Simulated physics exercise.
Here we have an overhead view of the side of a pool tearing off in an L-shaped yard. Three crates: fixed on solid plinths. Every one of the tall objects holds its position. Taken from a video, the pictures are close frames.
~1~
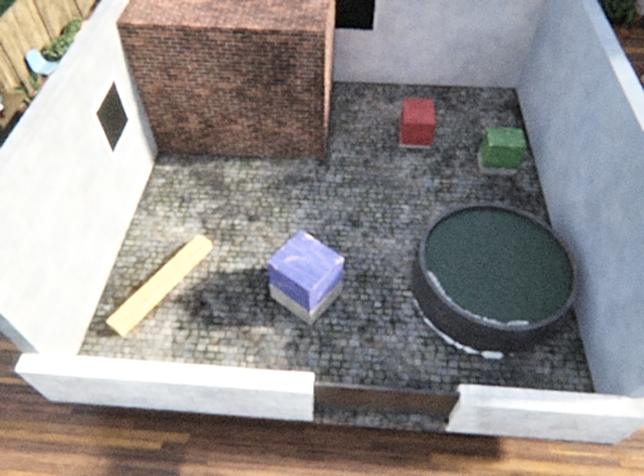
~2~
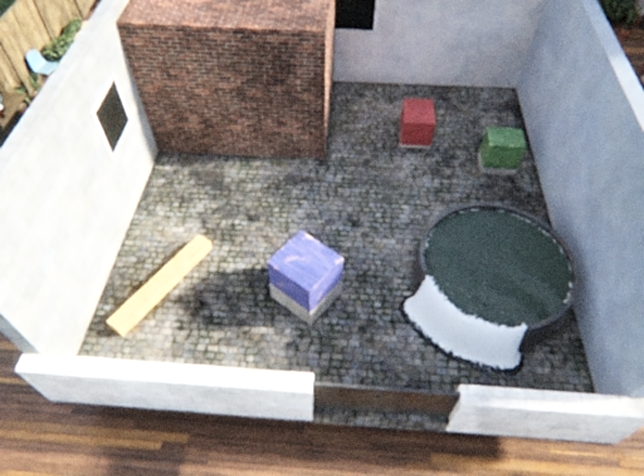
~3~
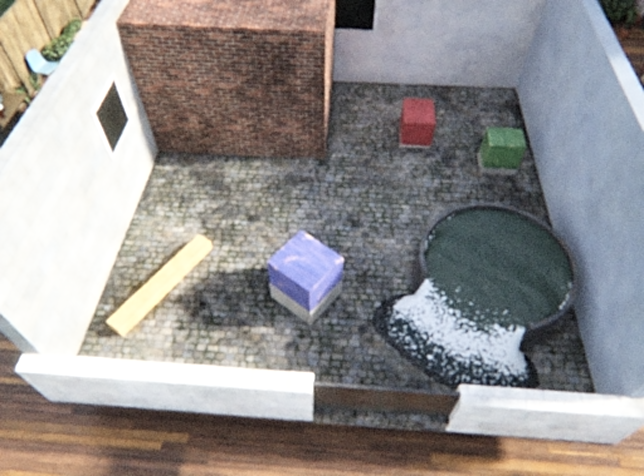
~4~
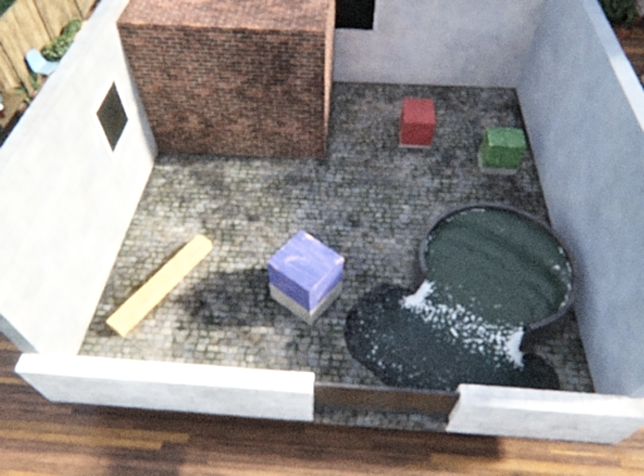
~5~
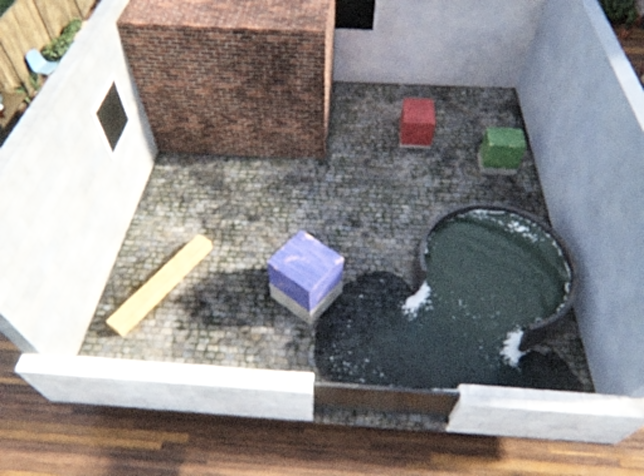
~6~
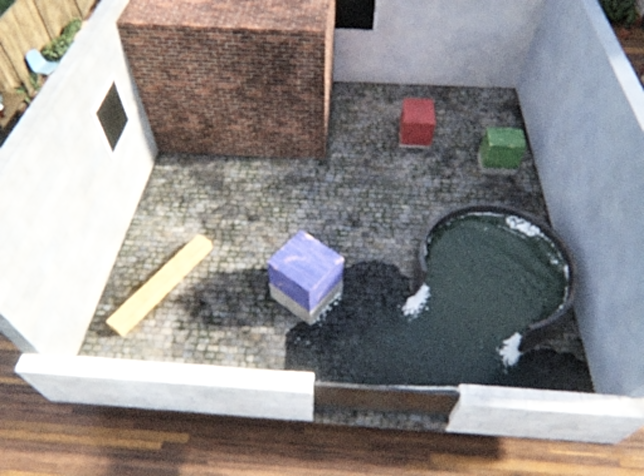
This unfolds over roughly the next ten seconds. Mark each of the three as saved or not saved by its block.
Green crate - saved; blue crate - saved; red crate - not saved.
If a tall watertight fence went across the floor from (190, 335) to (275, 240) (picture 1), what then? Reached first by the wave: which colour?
My answer: The blue one.
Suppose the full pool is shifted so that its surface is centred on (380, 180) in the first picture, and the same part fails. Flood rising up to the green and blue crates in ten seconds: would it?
As I see it, the green crate is left untouched, and the blue crate gets flooded too.
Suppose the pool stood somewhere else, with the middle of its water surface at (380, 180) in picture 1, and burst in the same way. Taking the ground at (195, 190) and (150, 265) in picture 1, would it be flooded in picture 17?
The first is wetted, and then the second is wetted.
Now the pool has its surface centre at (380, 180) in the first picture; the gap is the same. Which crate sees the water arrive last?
Red one.
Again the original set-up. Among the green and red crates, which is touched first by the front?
That's the green-painted one.
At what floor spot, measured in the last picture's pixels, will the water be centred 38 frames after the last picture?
Estimate: (321, 275).
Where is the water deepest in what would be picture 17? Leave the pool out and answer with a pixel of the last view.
About at (78, 354).
A moment on, water covers 20 % of the floor; the green crate not reached, the blue crate water round its plinth, the red crate not reached.
Next, water covers 30 % of the floor; the green crate not reached, the blue crate water round its plinth, the red crate not reached.
Then, water covers 50 % of the floor; the green crate water round its plinth, the blue crate water round its plinth, the red crate not reached.
Later, water covers 80 % of the floor; the green crate water round its plinth, the blue crate water round its plinth, the red crate water round its plinth.
In the end, water covers 95 % of the floor; the green crate stayed above the water, the blue crate stayed above the water, the red crate was topped.
